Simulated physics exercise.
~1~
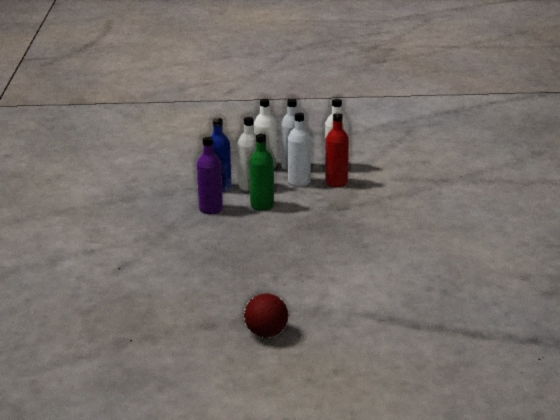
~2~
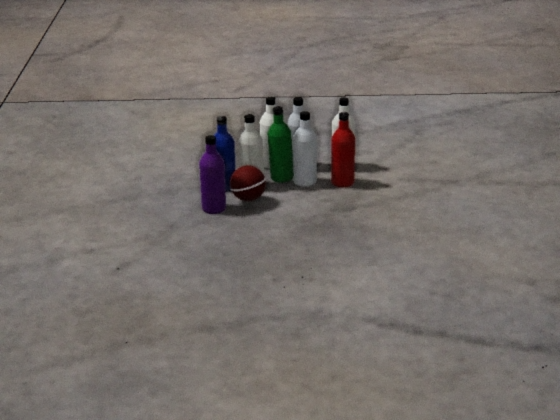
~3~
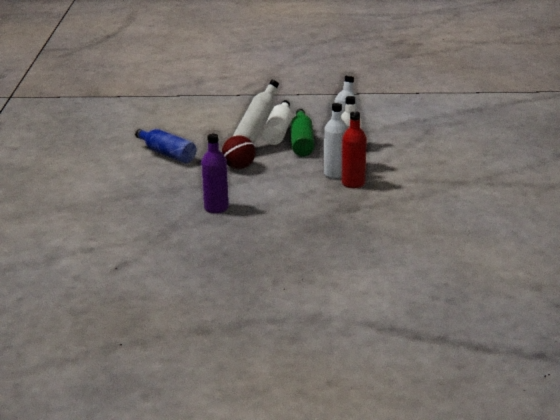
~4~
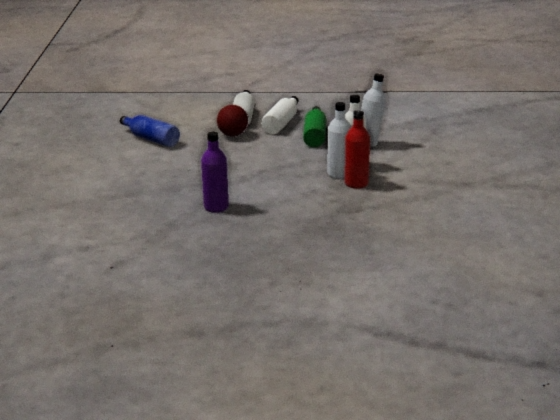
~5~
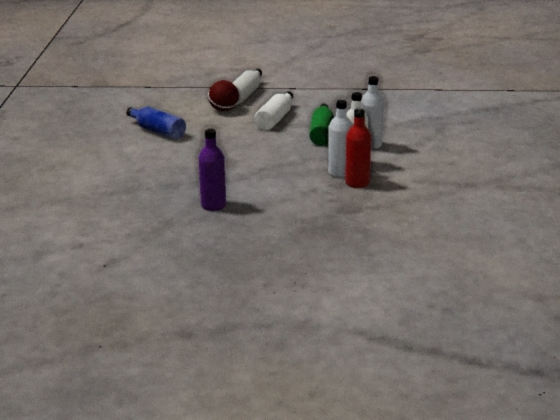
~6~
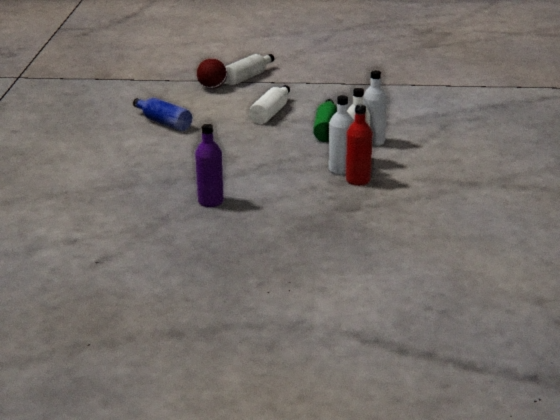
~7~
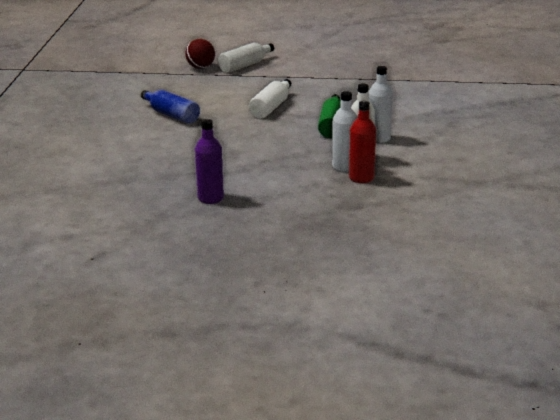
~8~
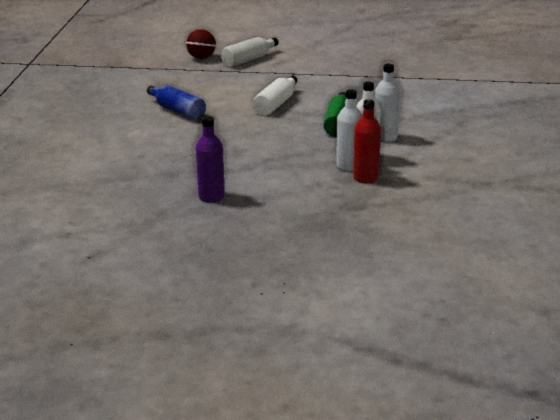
Nine capped bottles stood grouped on a stone floor as a dark red ball rolled into them, shoving the green one back and toppling it, the blue one and two white ones, then rolled away while the purple and red bottles stayed upright.
